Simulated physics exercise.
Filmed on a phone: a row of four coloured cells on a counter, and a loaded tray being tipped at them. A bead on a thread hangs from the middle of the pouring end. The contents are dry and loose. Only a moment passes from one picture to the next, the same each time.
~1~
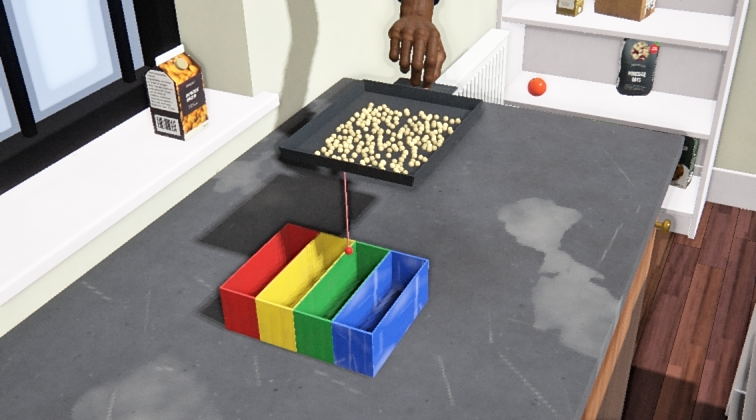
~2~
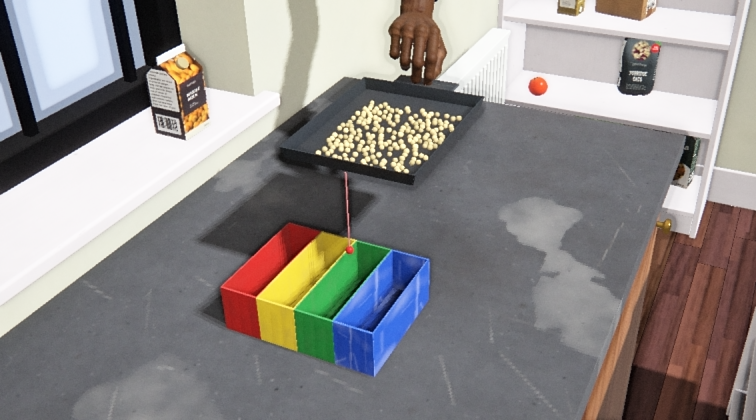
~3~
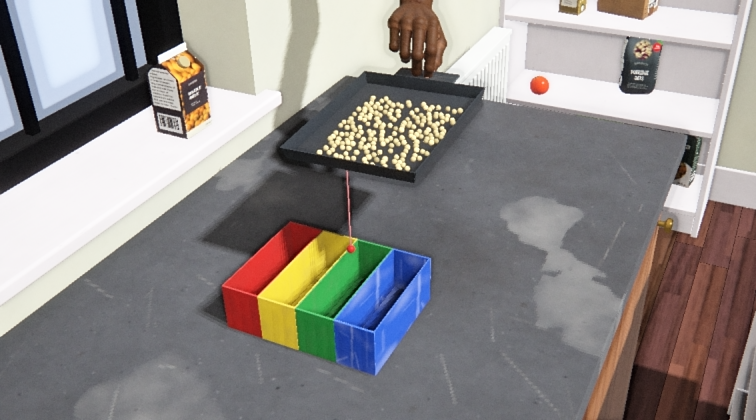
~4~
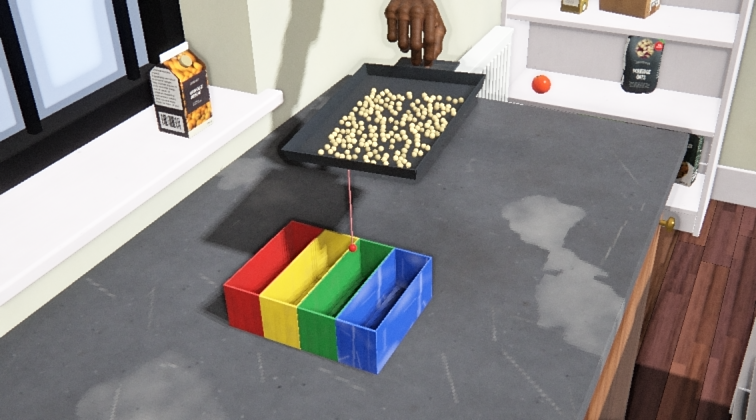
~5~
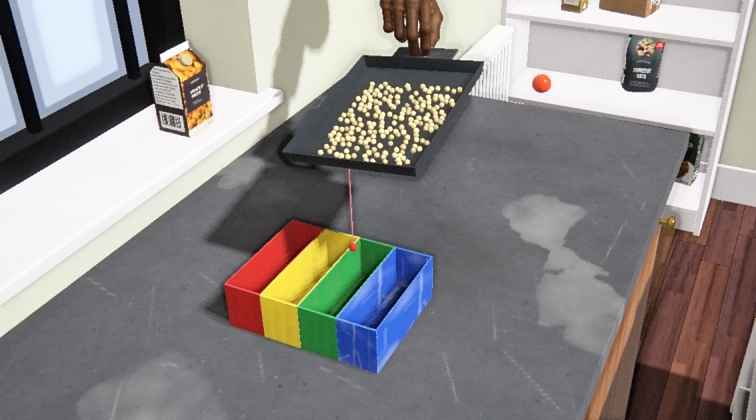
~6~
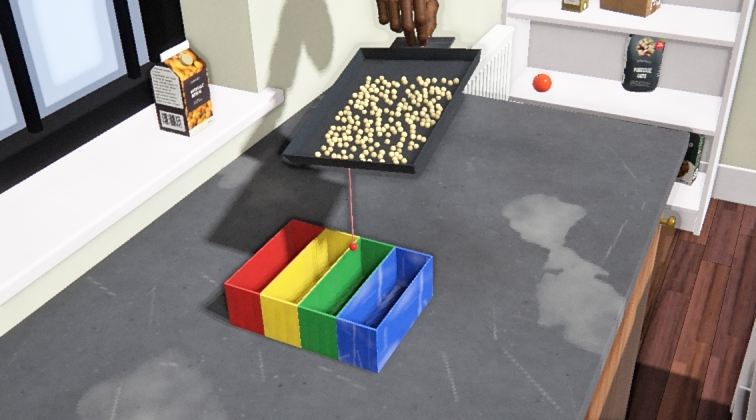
A hand raising the far end of a dark tray of soya beans above red, yellow, green and blue cells.
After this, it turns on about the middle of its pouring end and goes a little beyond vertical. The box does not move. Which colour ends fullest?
The red cell gets the most.
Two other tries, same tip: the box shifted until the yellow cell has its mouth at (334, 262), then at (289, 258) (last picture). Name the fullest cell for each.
First red, then the cell in yellow.
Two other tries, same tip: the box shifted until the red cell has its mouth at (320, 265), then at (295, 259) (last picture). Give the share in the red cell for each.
The first gives 10 %, the second 80 %.
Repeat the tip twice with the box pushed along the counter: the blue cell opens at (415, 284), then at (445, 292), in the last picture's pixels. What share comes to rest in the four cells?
In turn 80 and 0 in a hundred.
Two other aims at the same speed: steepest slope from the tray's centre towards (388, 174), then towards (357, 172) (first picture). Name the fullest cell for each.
The first try: Blue. The second: That blue cell.
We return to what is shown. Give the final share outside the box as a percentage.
Some 0 per cent.
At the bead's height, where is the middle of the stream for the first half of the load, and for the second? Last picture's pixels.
The first part at (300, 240); the rest at (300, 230).
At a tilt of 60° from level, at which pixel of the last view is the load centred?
Around (322, 152).
Shortly afterwards, tray tipped steeply; all but a few on the tray; only a few in the red cell; a little falling or outside the box.
Next, tray tipped right over; near a quarter on the tray; near a third in the red cell; a little in the yellow cell; only a few in the green cell; near a third falling or outside the box.
Some moments later, tray tipped past a quarter turn; the bulk in the red cell; near a quarter in the yellow cell; only a few in the green cell; only a few falling or outside the box.
In the end, tray tipped past a quarter turn; the bulk in the red cell; near a quarter in the yellow cell; only a few in the green cell; none at all in the blue cell; only a few outside the box.
